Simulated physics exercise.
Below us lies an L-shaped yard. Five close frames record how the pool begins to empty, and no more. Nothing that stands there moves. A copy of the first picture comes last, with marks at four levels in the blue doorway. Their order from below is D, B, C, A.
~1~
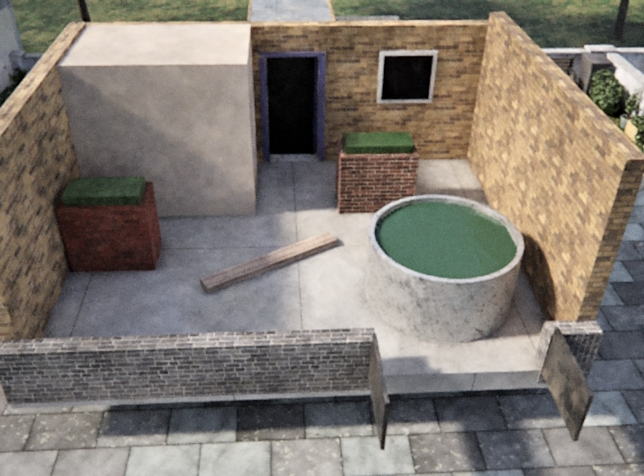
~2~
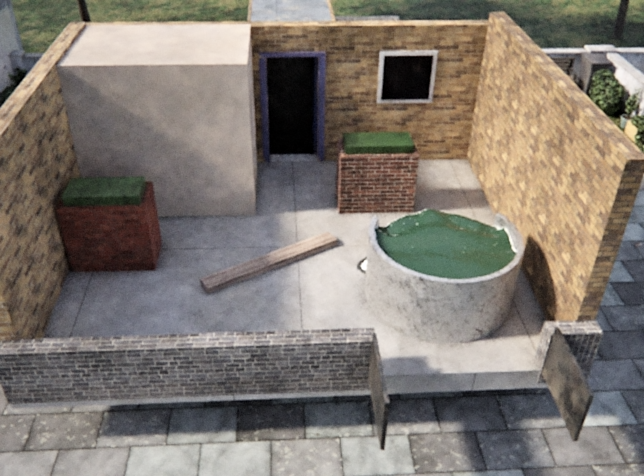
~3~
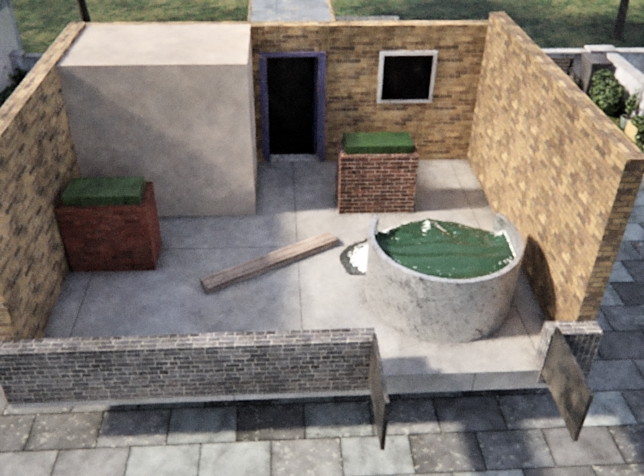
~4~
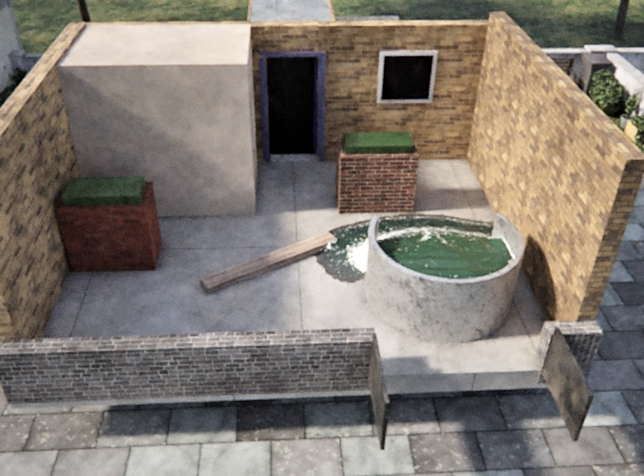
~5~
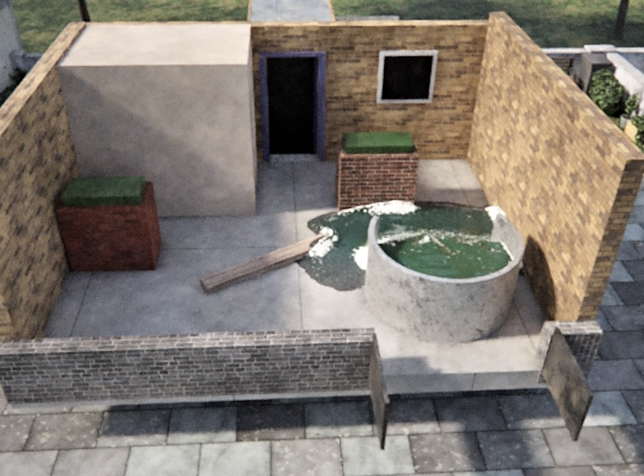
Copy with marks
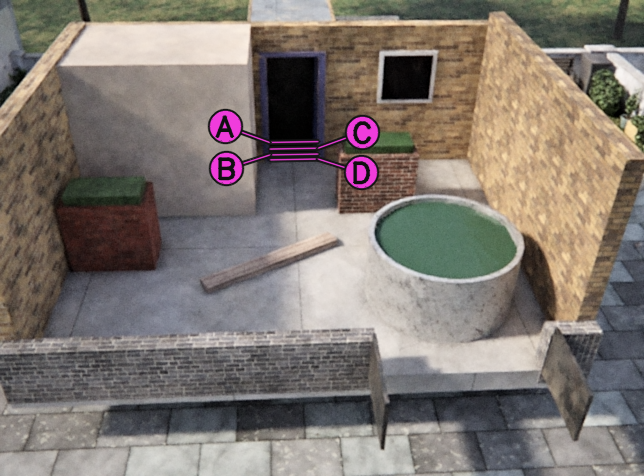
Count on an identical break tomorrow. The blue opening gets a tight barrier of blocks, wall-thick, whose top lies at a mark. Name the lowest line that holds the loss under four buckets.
Choose C.
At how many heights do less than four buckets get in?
Two.
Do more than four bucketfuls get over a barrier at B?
Yes, that goes wrong.
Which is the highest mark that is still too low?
B it is.
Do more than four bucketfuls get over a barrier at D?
Yes, it does.
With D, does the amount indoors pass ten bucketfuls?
Yes, it does.
In magenta, A at (293, 142); B at (294, 154); C at (294, 148); D at (294, 159); from the bottom up D, B, C, A.
If A is chosen, nothing gets over.
If B is chosen, about 12 bucketfuls get in.
If C is chosen, a bucket or two gets in.
If D is chosen, dozens of bucketfuls pour in.
